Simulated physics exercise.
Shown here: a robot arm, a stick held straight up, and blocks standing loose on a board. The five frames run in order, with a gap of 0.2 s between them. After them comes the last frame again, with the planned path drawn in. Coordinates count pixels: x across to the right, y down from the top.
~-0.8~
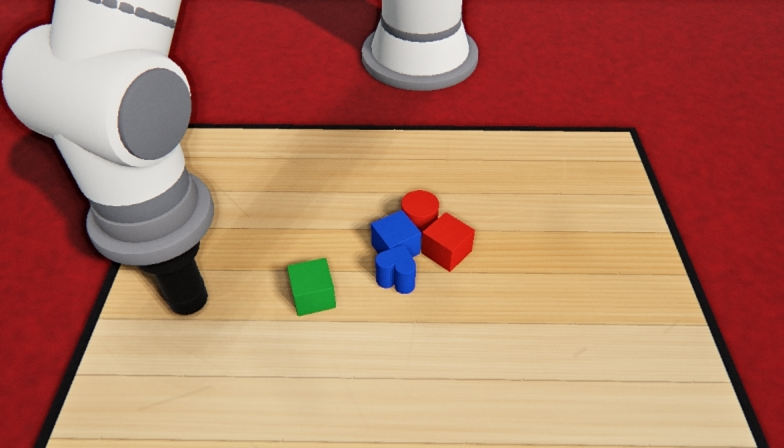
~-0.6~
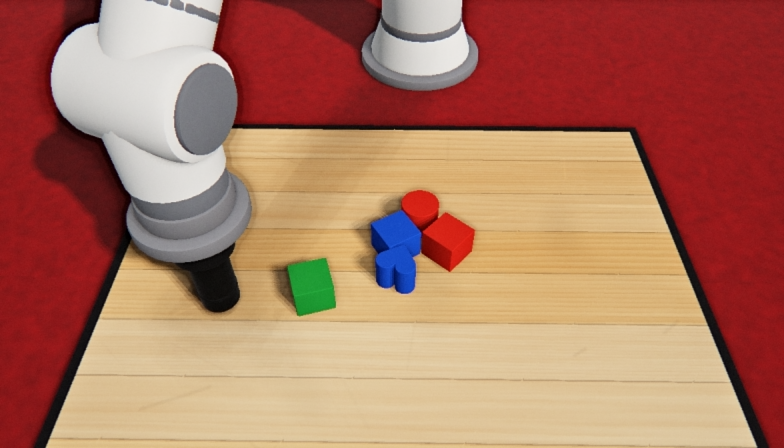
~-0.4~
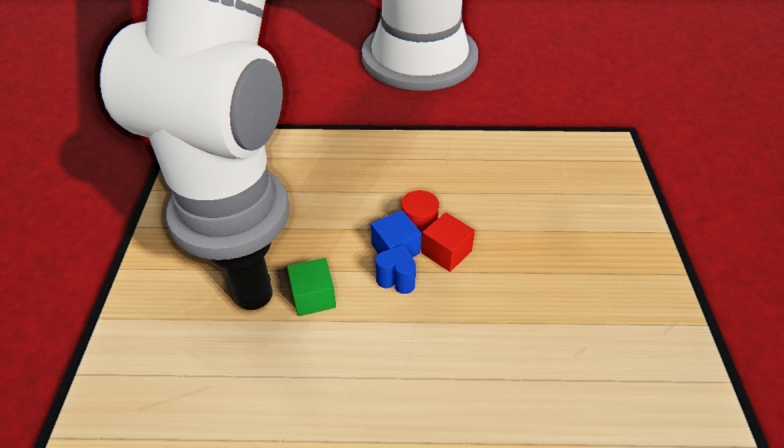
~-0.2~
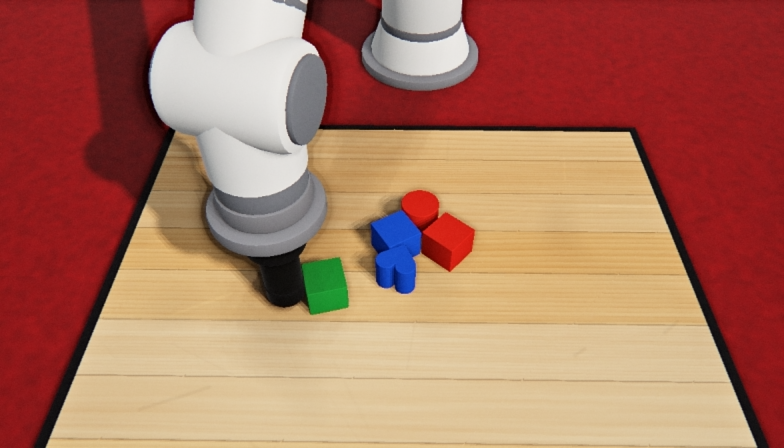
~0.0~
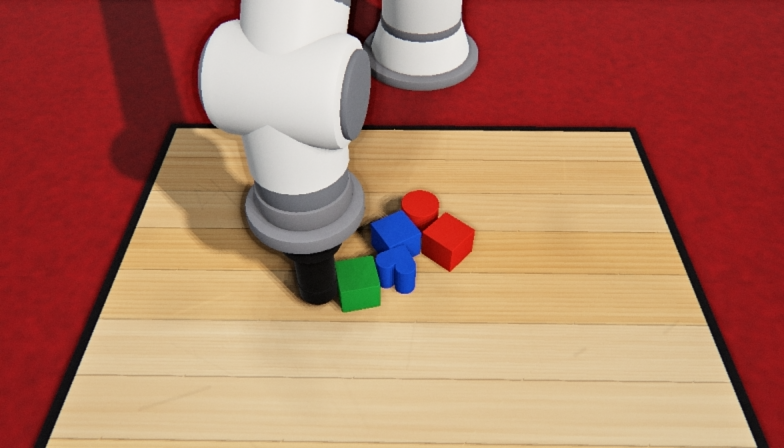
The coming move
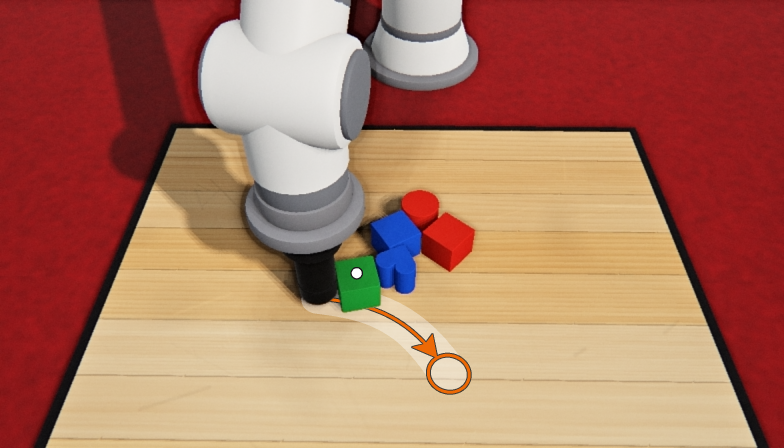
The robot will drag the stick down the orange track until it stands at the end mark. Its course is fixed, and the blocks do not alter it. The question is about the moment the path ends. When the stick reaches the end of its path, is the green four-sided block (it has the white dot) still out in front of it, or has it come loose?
It slips out to the side or back.
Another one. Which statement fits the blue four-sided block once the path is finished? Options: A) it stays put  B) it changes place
A (it stays put)
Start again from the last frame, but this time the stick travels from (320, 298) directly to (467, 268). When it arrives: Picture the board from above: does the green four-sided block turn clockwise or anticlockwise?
Its rotation is clockwise.
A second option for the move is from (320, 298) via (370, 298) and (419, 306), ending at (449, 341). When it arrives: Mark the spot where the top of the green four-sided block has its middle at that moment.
It is going to be at (451, 265).
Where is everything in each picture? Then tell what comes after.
The first frame shows stick tip (189, 301); block tops, green four-sided block (310, 276); blue four-sided block (396, 228); blue heart (397, 259); red four-sided block (449, 231).
The second frame shows stick (222, 298); blocks unchanged.
The third frame shows stick (254, 296); blocks unchanged.
The fourth frame shows stick (287, 293); green four-sided block (324, 275).
The fifth frame shows stick (319, 291); green four-sided block (357, 273); blue four-sided block (396, 228); blue heart (397, 259); red four-sided block (449, 231).
Path on the board, from (320, 298) through (370, 308) and (414, 333) to (449, 373); the dot is on the green four-sided block.
What follows on the original path. One third of the way, stick (370, 301); green four-sided block (402, 268), turned 35° anticlockwise; blue heart (430, 252), turned 20° clockwise; red four-sided block (454, 228).
Two thirds of the way, stick (415, 327); green four-sided block (410, 268), turned 40° anticlockwise; blue heart (436, 250), turned 15° clockwise; red four-sided block (457, 225).
At the end, stick (450, 367); green four-sided block (410, 268), turned 40° anticlockwise; blue four-sided block in place; blue heart (436, 250), turned 15° clockwise; red four-sided block (457, 225).
